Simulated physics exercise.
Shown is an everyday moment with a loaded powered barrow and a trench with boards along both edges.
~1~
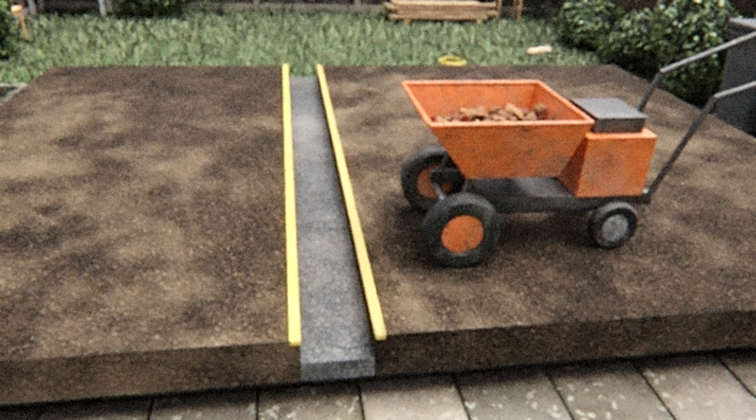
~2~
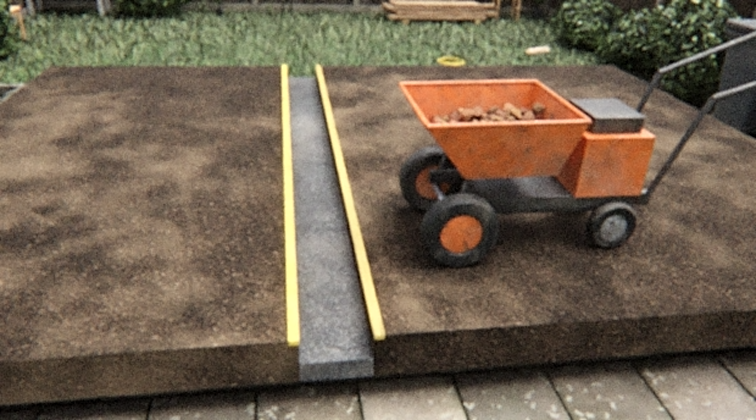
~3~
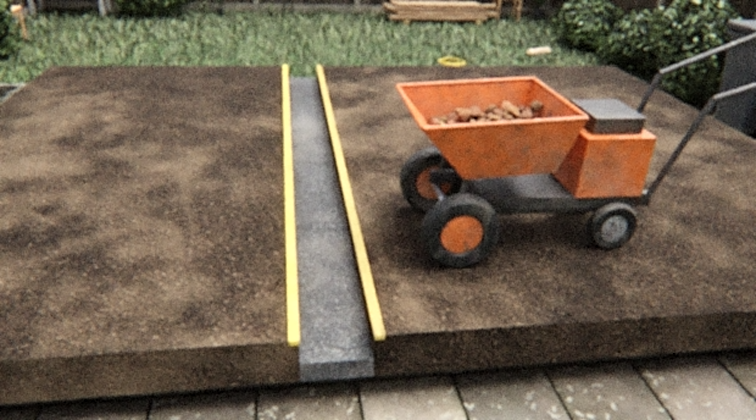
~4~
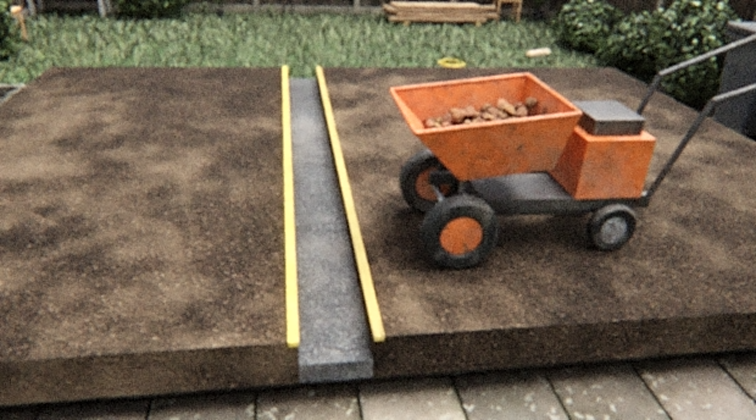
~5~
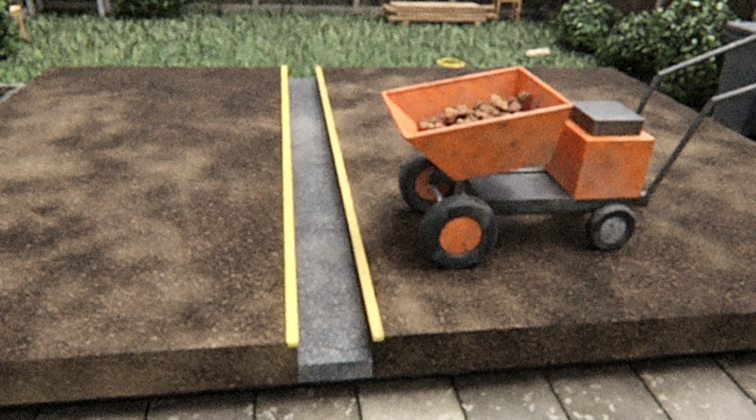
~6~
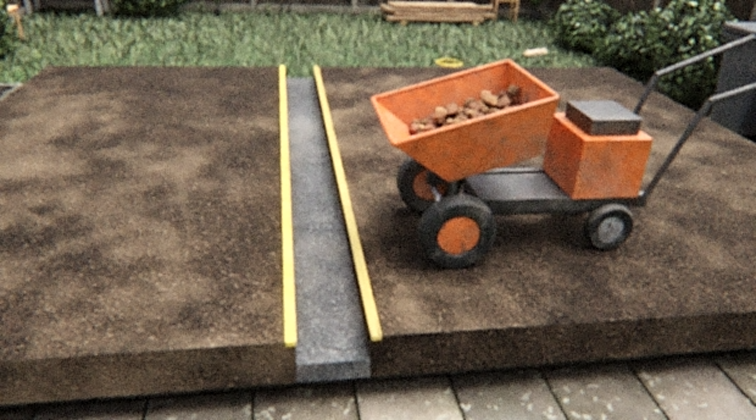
An orange powered barrow with black tyres and grey handles stands on the right of a raised bed of brown soil, seen from slightly above, with paving in front and grass and bushes behind. Its skip holds reddish-brown clods, and a shallow grey trench edged by two yellow boards runs to its left. The skip starts level, then tilts gradually leftward, its rear rising clear, while the wheels stay almost still.
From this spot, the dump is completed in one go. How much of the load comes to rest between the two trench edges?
The trench is left with most of the load.
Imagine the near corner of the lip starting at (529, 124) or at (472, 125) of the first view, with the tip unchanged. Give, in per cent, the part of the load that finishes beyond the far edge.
0 and 0 in a hundred, in that order.
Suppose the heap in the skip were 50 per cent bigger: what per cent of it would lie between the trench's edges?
Share: Approx. 60 per cent.
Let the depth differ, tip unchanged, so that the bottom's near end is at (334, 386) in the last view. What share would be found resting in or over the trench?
About 90 percent.
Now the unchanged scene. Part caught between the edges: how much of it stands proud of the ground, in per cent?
About 20 %.
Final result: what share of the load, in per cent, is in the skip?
Around 15 %.
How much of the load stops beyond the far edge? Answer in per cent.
Close to 15 in a hundred.
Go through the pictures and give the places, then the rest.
In the first picture, lip of the skip near (430, 126), level; top of the load near (500, 121), clay clods; first edge of the trench near (372, 295); far edge near (294, 300), the trench over half as wide as the skip, and shallow for its width.
In the second picture, lip of the skip near (427, 127), level; top of the load near (497, 121).
In the third picture, lip of the skip near (423, 129), tipped barely; top of the load near (495, 120).
In the fourth picture, lip of the skip near (416, 133), tipped a little; top of the load near (498, 116).
In the fifth picture, lip of the skip near (406, 138), tipped a little; top of the load near (503, 119).
In the sixth picture, lip of the skip near (394, 144), tipped clearly; top of the load near (493, 114); first edge of the trench near (368, 296); far edge near (289, 301).
Shortly afterwards, skip tipped steeply; the whole lot in the skip.
Next, skip tipped right over; the bulk in the skip; near a quarter in or heaped over the trench; only a few beyond it.
Some moments later, skip tipped right over; a little in the skip; the bulk in or heaped over the trench; a little beyond it.
In the end, skip tipped right over; a little in the skip; the bulk in or heaped over the trench; a little beyond it.
